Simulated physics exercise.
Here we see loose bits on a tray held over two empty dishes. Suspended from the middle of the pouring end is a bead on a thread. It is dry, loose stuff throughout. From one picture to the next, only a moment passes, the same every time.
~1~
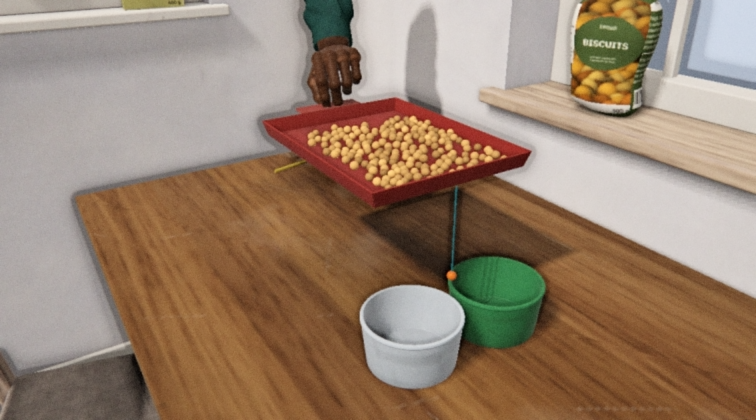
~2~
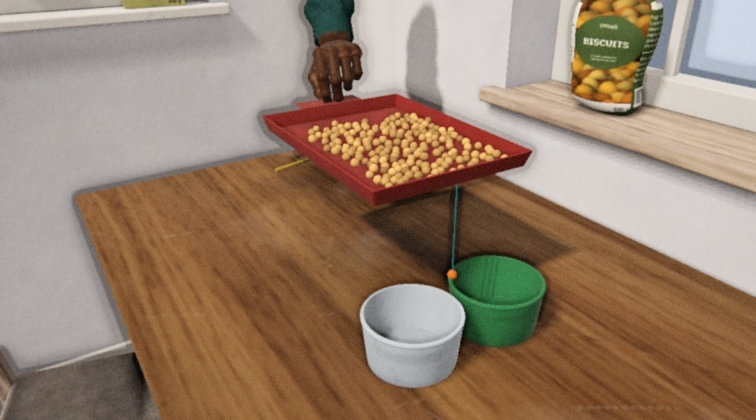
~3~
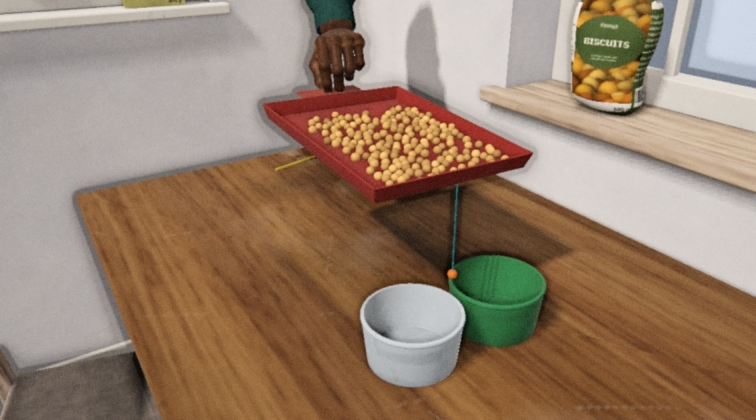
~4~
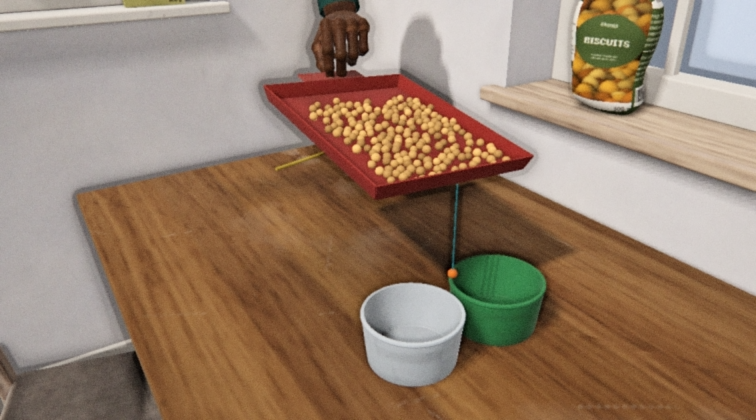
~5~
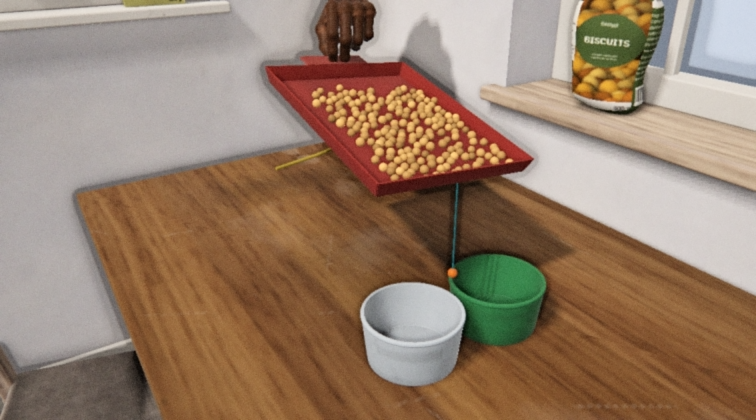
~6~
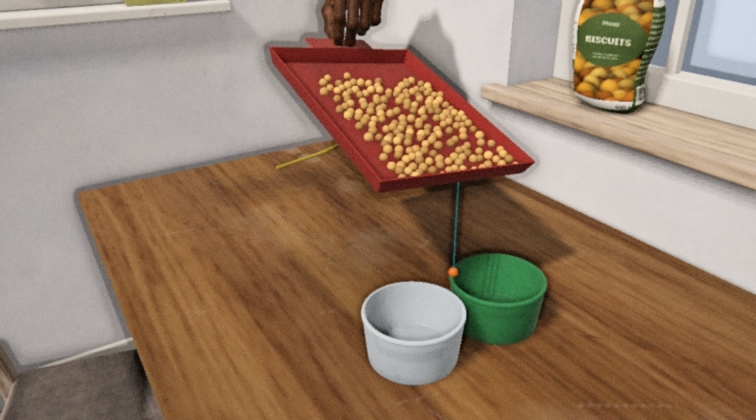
A dark hand gripped a red tray of small round beads above a white bowl and a green bowl, then raised the back edge, steepening the tray as the beads began shifting.
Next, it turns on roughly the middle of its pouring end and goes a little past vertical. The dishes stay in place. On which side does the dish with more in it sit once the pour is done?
On the right side.
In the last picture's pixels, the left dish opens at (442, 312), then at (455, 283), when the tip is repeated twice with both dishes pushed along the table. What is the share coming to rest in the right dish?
Close to 90 in a hundred first, close to 60 in a hundred second.
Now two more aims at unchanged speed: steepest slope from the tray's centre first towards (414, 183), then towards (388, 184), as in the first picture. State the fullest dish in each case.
For the first heading it's the dish at left, and for the second it's the dish at left.
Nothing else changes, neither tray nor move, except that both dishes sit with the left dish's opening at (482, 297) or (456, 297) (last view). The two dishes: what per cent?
First case: Some 80 %; second case: Some 90 %.
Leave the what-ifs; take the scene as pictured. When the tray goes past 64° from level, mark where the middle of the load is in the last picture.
The middle of the pieces lands at roughly (500, 167).
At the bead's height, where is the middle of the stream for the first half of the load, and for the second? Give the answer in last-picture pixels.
Earlier portion about (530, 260); later portion about (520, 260).
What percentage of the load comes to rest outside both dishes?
It works out to close to 30 per cent.
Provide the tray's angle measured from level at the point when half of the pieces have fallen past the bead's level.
Around 85 degrees of turn.
Just after the last frame, tray tipped steeply; the larger part on the tray; about a tenth in the right dish; just a few outside both; about a tenth in the air.
A moment on, tray tipped past a quarter turn; just a few on the tray; roughly two thirds in the right dish; roughly a quarter outside both; about a tenth in the air.
Further on, tray tipped past a quarter turn; roughly two thirds in the right dish; roughly a quarter outside both.
When it is over, tray tipped past a quarter turn; not one in the left dish; roughly two thirds in the right dish; roughly a quarter outside both.
